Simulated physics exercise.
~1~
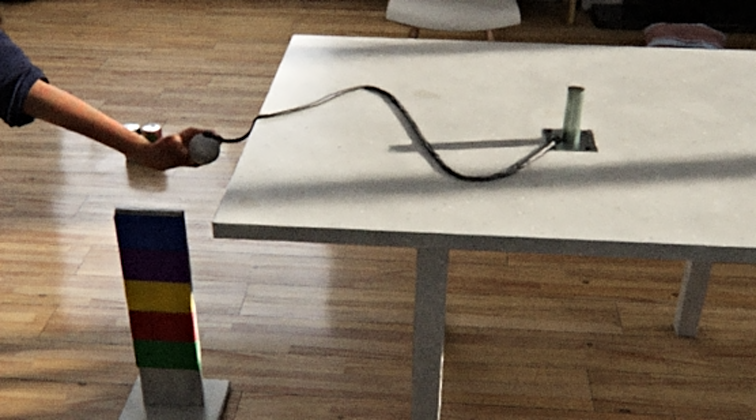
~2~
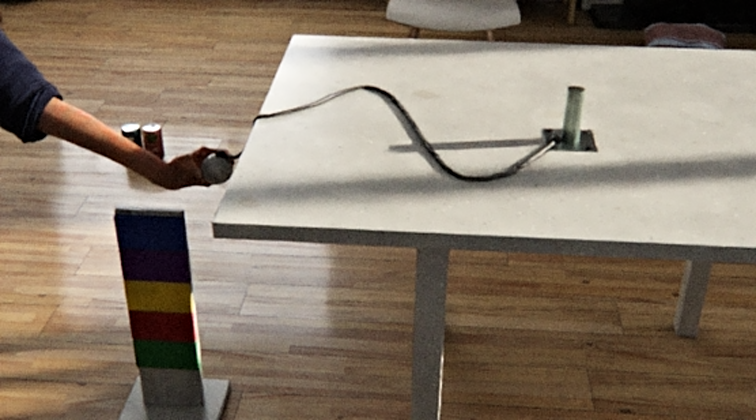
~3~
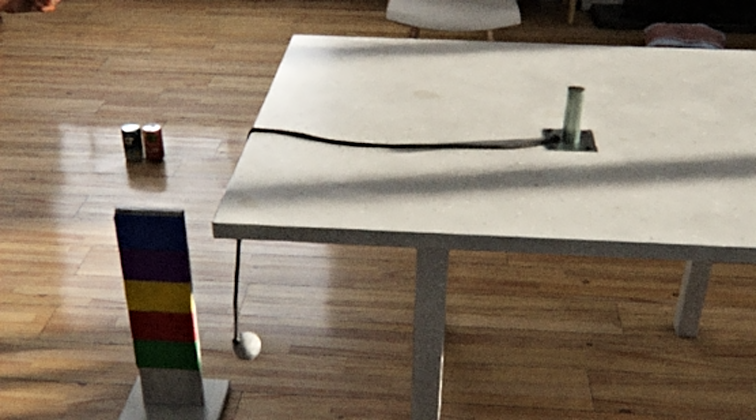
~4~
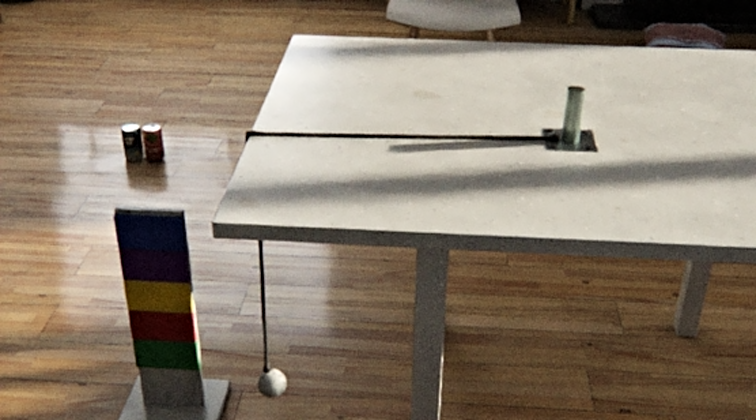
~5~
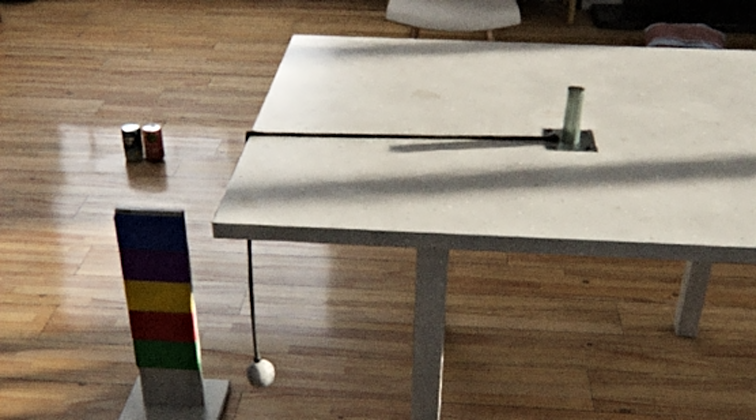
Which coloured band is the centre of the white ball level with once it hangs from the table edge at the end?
The centre of the ball hangs level with the green band, the lowest of the coloured bands.
A hand reaches in from the left, holding a white ball beside a pale table seen from slightly above in a room with a wooden floor. A dark lead runs in loose curves from the ball to a greenish post on a plate on the tabletop. In front at the left stands an upright with blue, purple, yellow, red and green bands, and two small cans sit behind it. The hand moves the ball right and slightly down, then lets go and draws back. The ball drops past the table edge, pulling the lead straight. It swings a little and ends hanging level with the green band.
